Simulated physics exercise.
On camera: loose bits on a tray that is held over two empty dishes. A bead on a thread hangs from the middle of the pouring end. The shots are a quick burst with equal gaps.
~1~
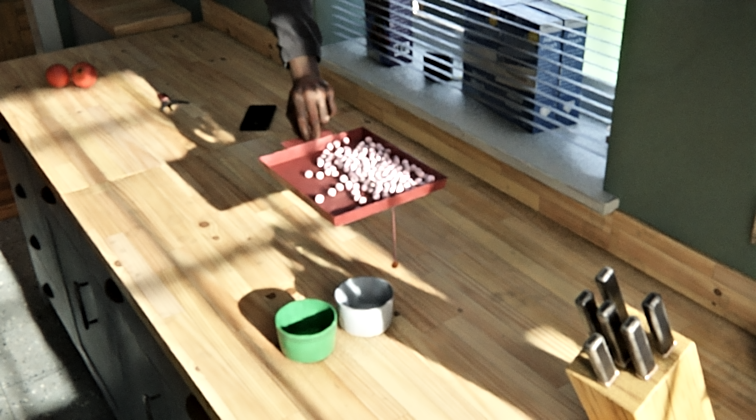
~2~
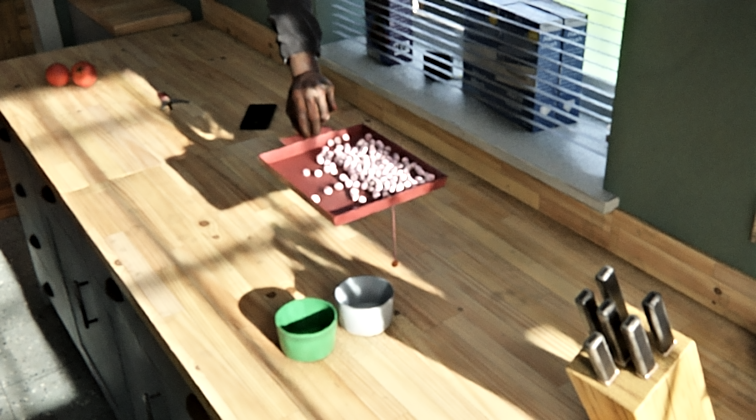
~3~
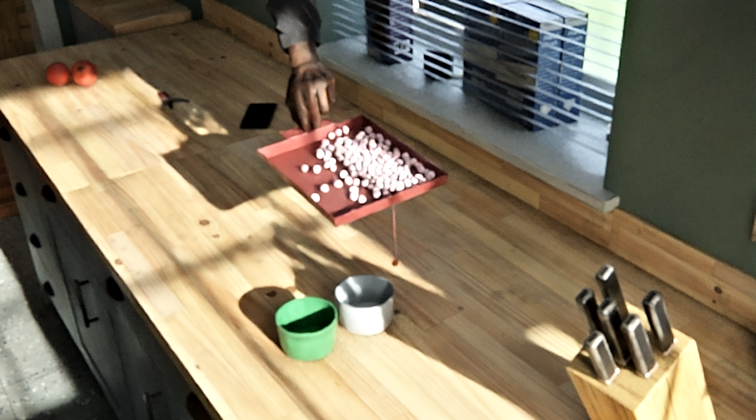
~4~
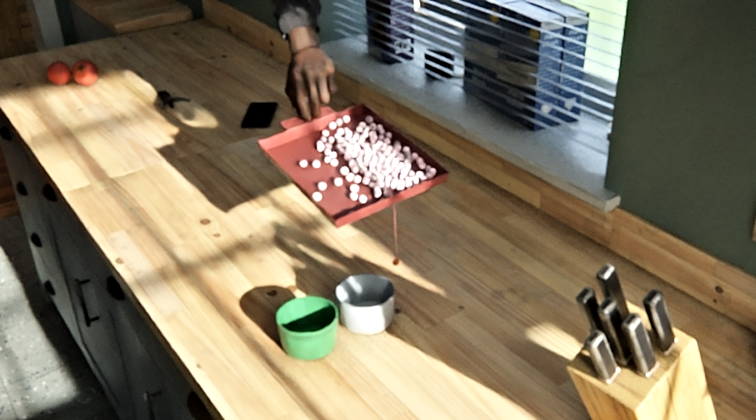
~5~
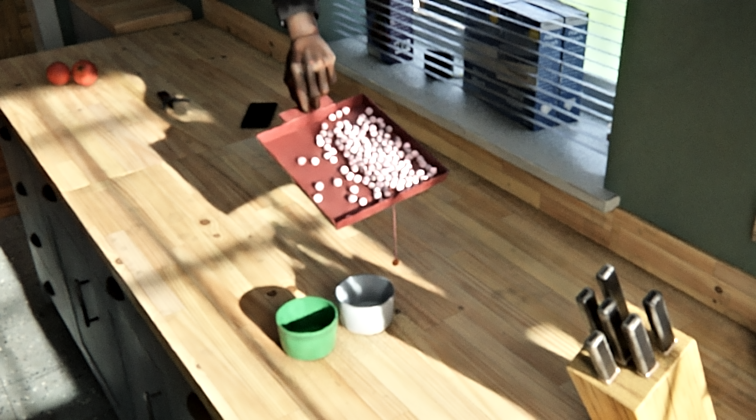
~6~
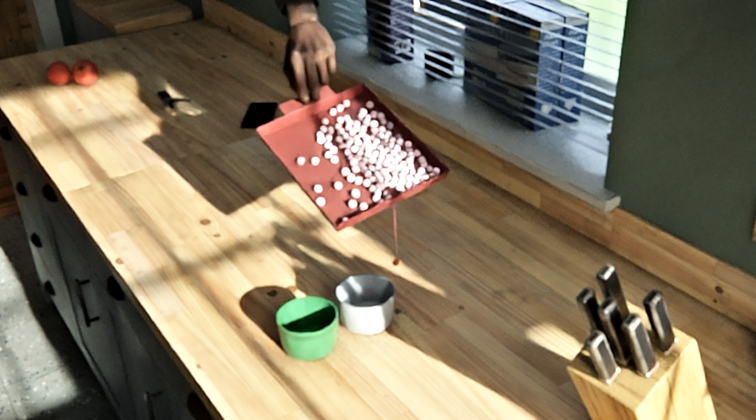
A hand gradually tilts a red tray of pale sugar pearls above two empty dishes.
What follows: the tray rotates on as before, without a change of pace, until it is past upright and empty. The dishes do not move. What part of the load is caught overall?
They take the larger part between them.
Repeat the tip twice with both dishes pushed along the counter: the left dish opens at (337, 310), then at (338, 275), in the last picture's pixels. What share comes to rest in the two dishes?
In turn 80 and 10 in a hundred.
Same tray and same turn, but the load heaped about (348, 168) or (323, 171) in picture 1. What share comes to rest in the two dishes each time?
First some 70, then 70 per cent.
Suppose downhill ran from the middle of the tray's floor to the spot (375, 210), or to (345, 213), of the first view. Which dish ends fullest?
One: Right. Two: The right-hand dish.
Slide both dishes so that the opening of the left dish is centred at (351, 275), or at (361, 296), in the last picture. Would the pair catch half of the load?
The first try: Not half. The second: Over half.
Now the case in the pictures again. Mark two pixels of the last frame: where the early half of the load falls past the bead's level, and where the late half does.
Early half (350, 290), late half (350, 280).
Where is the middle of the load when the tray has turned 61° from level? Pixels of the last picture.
Near (364, 200).
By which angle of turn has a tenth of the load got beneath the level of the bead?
At about 70°.
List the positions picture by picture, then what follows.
The first frame shows corners of the pouring end at (335, 216) and (444, 177), level; middle of the load at (374, 171), sugar pearls; left dish at (322, 345); right dish at (381, 319); bead on its thread at (395, 265).
The second frame shows corners of the pouring end at (335, 215) and (444, 176), level; middle of the load at (374, 169).
The third frame shows corners of the pouring end at (336, 216) and (445, 174), tipped barely, lowest at the left corner; middle of the load at (374, 165), a stray few on the move.
The fourth frame shows corners of the pouring end at (337, 218) and (446, 172), tipped a little, lowest at the left corner; middle of the load at (375, 159), a small part on the move.
The fifth frame shows corners of the pouring end at (337, 221) and (446, 171), tipped a little, lowest at the left corner; middle of the load at (375, 156), a small part on the move.
The sixth frame shows corners of the pouring end at (337, 224) and (447, 169), tipped clearly, lowest at the left corner; middle of the load at (375, 155), most on the move; left dish at (323, 342); right dish at (382, 316).
Soon after the last picture, tray tipped steeply; nearly all on the tray; a stray few in the left dish; a stray few in the right dish; a small part in the air.
A little later, tray tipped right over; a small part on the tray; a small part in the left dish; about a third in the right dish; a small part outside both; about a quarter in the air.
Later still, tray tipped past a quarter turn; a small part in the left dish; about two thirds in the right dish; about a quarter outside both.
By the end, tray tipped past a quarter turn; a small part in the left dish; about two thirds in the right dish; about a quarter outside both.
